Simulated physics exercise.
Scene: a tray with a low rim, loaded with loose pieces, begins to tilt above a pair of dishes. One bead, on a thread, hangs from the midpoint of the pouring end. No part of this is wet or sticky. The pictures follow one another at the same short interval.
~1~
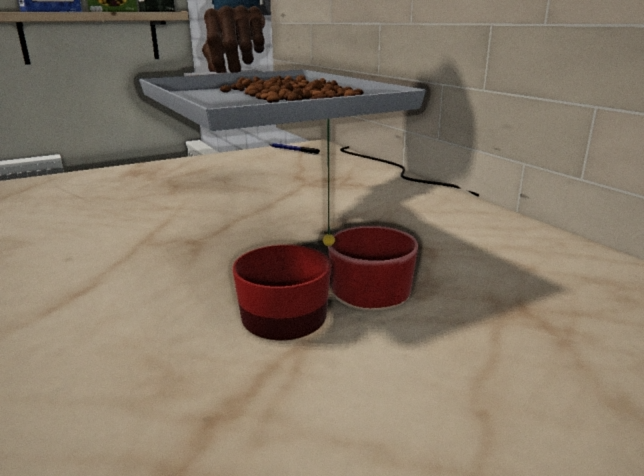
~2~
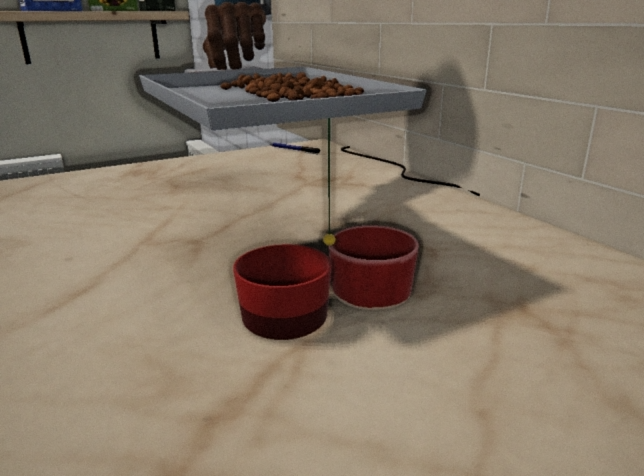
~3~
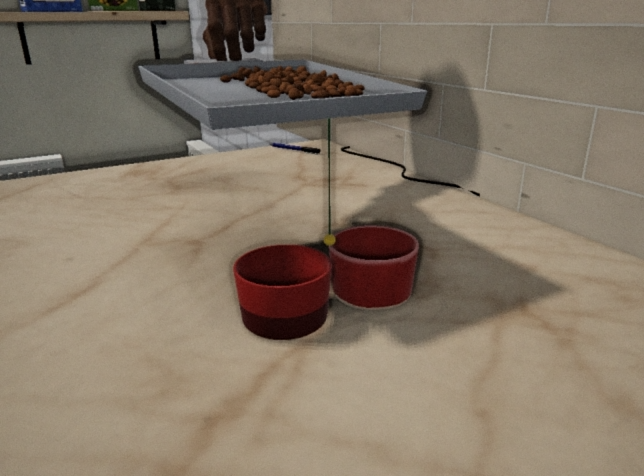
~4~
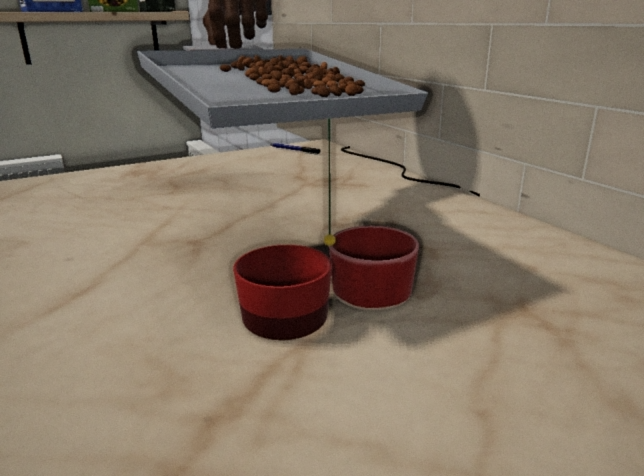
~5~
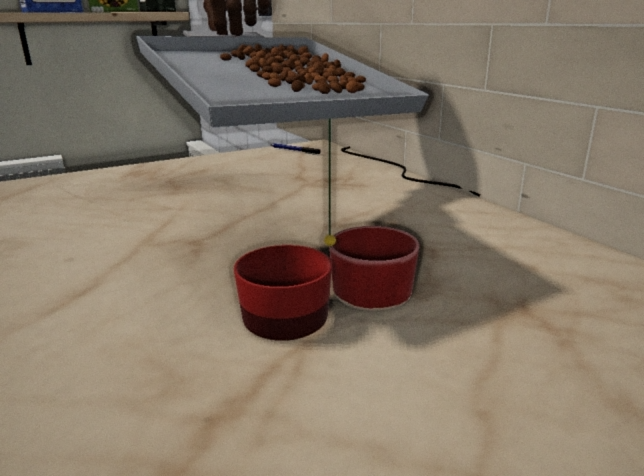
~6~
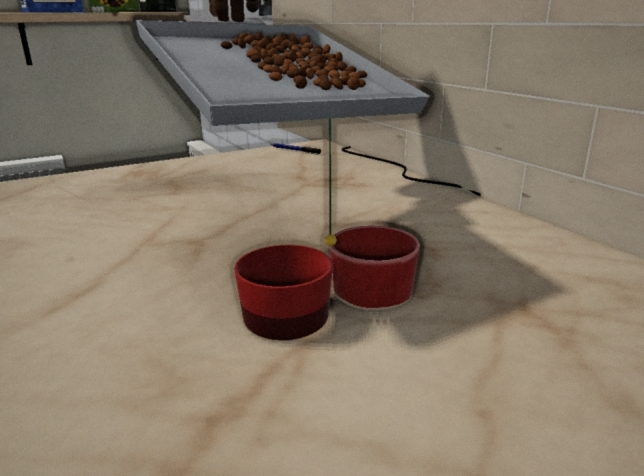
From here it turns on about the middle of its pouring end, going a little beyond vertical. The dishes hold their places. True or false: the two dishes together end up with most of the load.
False.
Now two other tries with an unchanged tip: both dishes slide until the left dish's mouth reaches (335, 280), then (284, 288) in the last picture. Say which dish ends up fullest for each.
Well, the first go goes to the rightmost dish, and the second to the rightmost dish.
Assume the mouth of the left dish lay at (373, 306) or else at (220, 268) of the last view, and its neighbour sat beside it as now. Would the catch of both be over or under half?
Well, a minority share the first time and a minority share the next.
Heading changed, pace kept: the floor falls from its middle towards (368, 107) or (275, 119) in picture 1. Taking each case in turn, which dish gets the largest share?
The first try favours the right of the two, the second the left of the two.
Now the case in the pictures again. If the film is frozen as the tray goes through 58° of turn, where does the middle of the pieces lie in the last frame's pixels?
Around (379, 89).
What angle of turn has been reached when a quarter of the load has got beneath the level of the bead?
Angle: Close to 80°.
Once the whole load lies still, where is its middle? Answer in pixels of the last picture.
Near (425, 324).
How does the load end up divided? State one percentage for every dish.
The share is 0 per cent in the left dish and 20 per cent in the right dish.
Soon, tray tipped steeply; nearly all on the tray; a small part in the air.
A while on, tray tipped right over; about half on the tray; a stray few in the right dish; about a quarter outside both; about a quarter in the air.
Towards the end, tray tipped past a quarter turn; a stray few in the left dish; about a quarter in the right dish; most outside both.
Finally, tray tipped past a quarter turn; a stray few in the left dish; about a quarter in the right dish; most outside both.
